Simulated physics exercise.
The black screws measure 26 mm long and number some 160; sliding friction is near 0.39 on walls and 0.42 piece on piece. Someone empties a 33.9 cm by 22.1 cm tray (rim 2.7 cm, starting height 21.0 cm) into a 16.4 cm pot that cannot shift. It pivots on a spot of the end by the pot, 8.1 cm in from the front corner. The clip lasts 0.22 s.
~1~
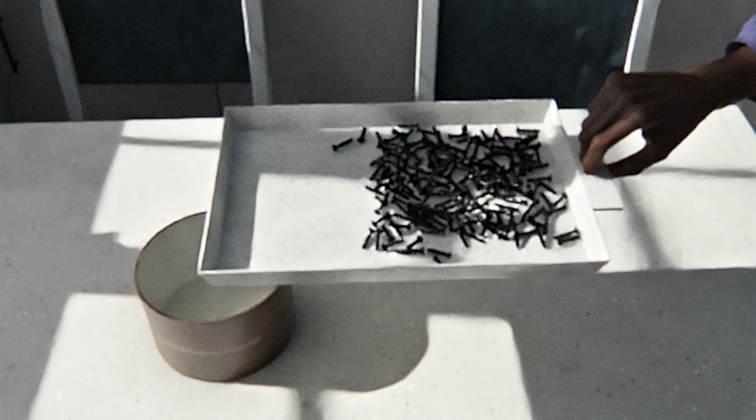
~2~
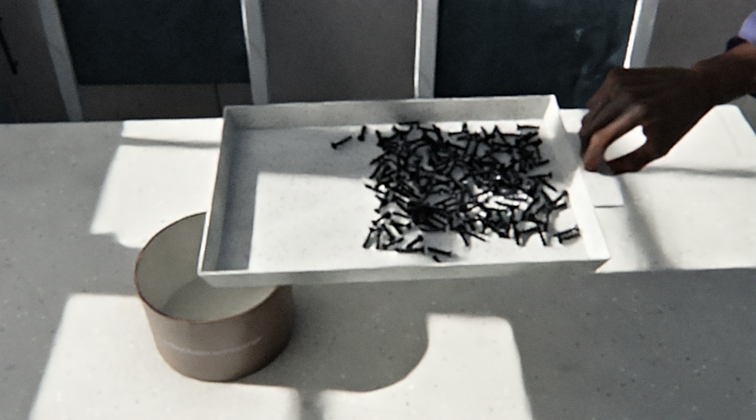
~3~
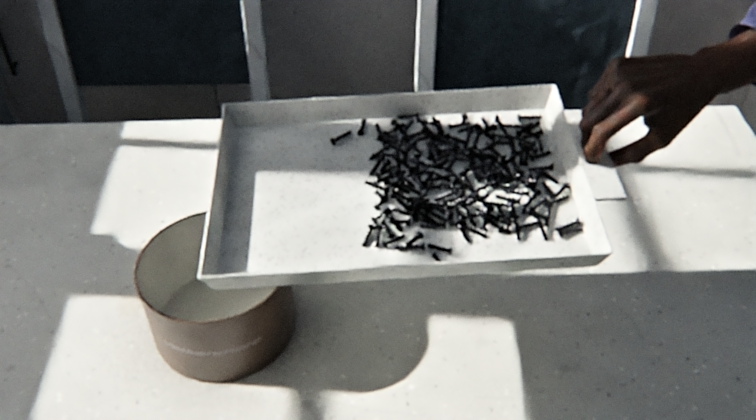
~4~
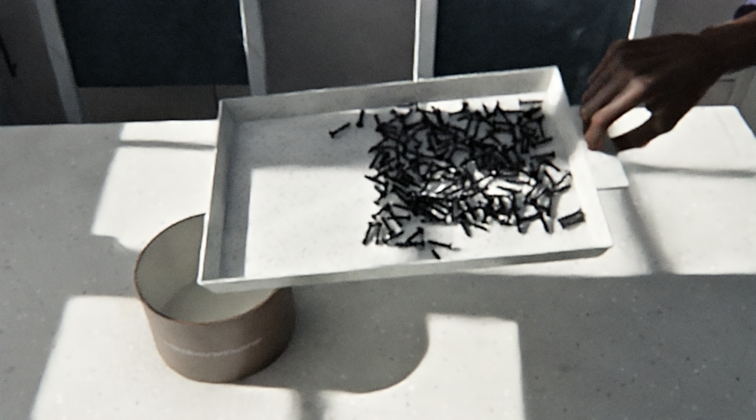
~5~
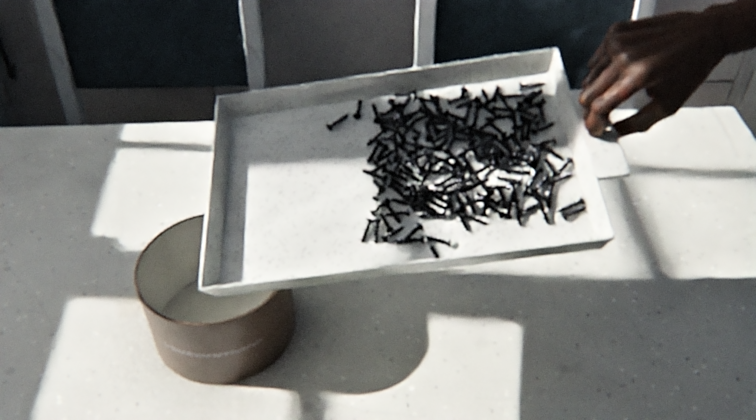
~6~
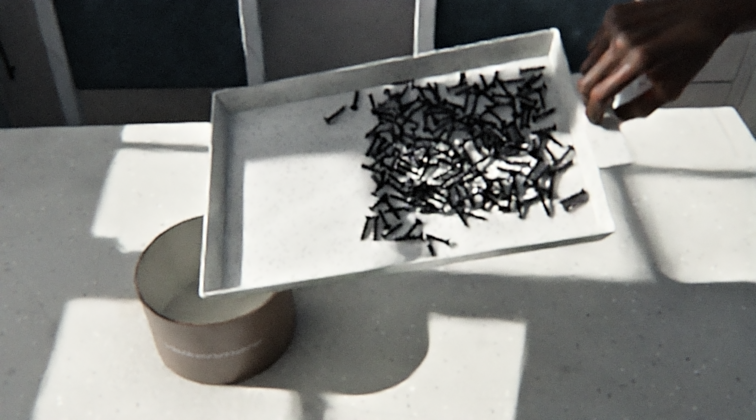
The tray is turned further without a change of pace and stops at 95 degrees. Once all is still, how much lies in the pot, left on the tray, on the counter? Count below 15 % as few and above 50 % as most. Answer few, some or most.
In the pot: Few; left on the tray: Few; on the counter: Most.
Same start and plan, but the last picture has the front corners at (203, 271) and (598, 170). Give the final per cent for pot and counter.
Pot 40, counter 60.
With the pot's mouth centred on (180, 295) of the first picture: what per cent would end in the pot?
Some 15 per cent.
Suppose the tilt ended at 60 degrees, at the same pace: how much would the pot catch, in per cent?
In that case some 0 per cent.
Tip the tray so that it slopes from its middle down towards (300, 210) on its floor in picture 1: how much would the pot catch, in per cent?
About 25 per cent.
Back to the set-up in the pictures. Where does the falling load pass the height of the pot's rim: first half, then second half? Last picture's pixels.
At about (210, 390), then at (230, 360).
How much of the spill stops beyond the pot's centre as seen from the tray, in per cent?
About 70 per cent.
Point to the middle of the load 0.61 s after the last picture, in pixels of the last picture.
At about (224, 357).
Then, 0.37 s after the last picture, tilt 55 degrees; the tray holds 100 %, the pot 0 %.
Then, 0.61 s after the last picture, tilt 80 degrees; the tray holds 35 %, the pot 0 %.
Then, 0.97 s after the last picture, tilt 95 degrees; the tray holds 0 %, the pot 0 %.
In the end, pot 0 %, tray 0 %, counter 100 %.
